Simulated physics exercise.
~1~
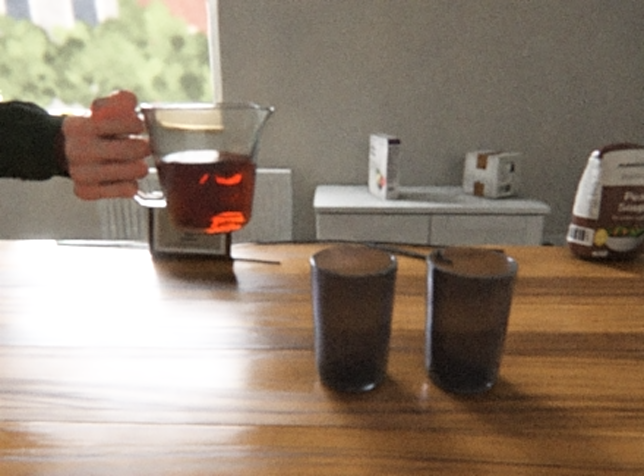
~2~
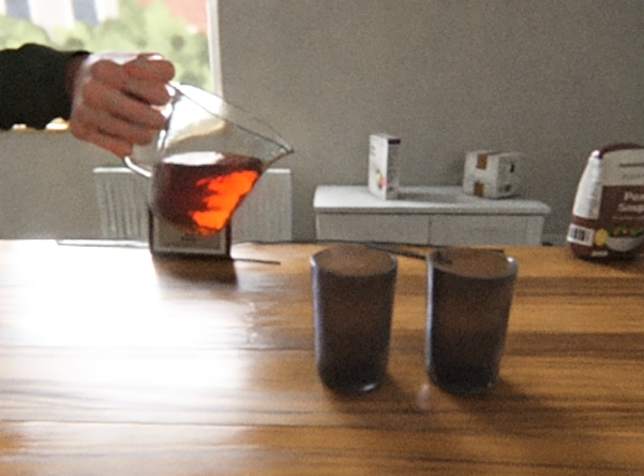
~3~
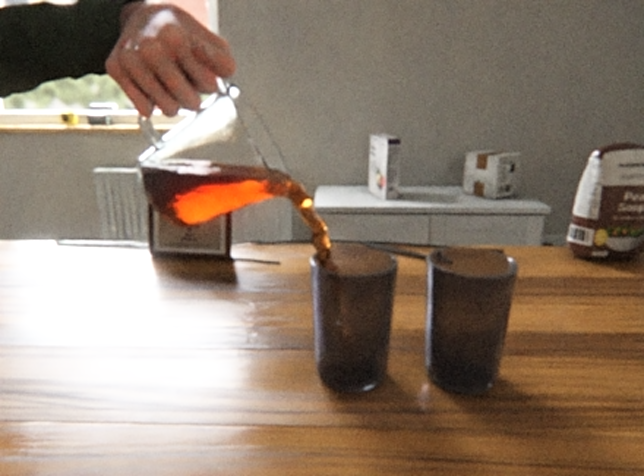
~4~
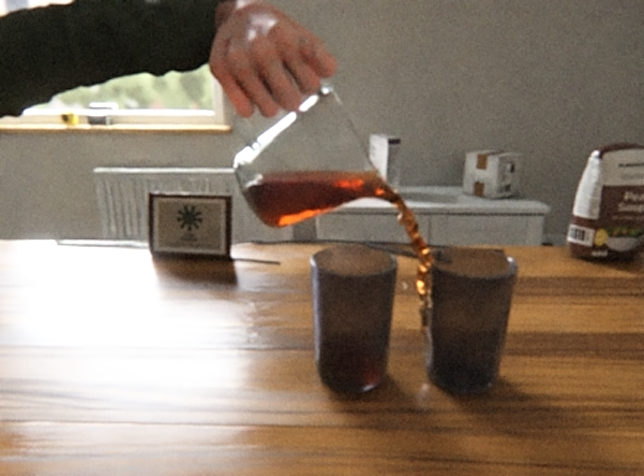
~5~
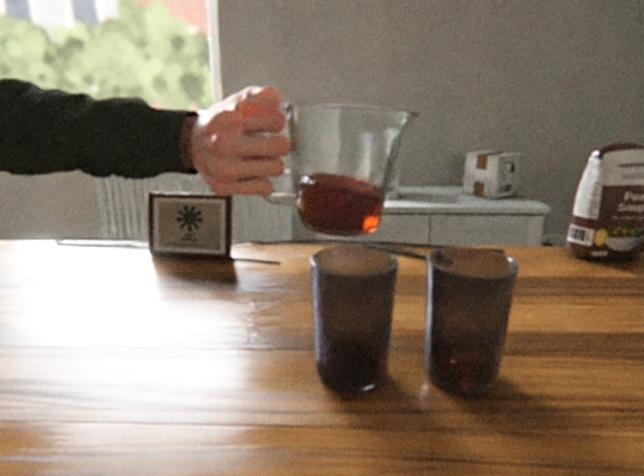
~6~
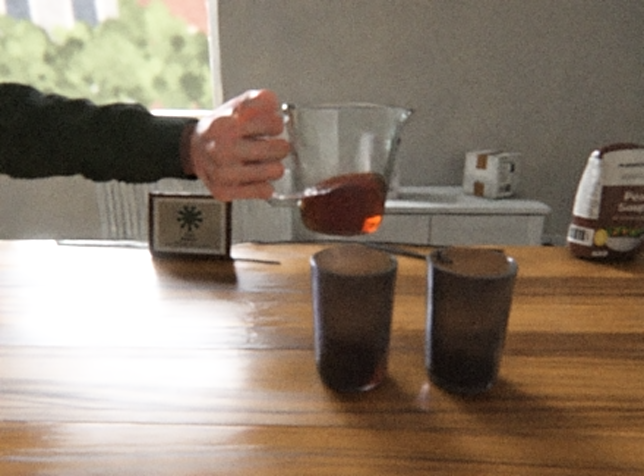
A glass jug of reddish-brown tea, held by a hand in a dark sleeve, tips rightwards and pours as it sweeps over two dark tumblers on a wooden table, then returns upright, ending above the tumblers with some tea still inside.
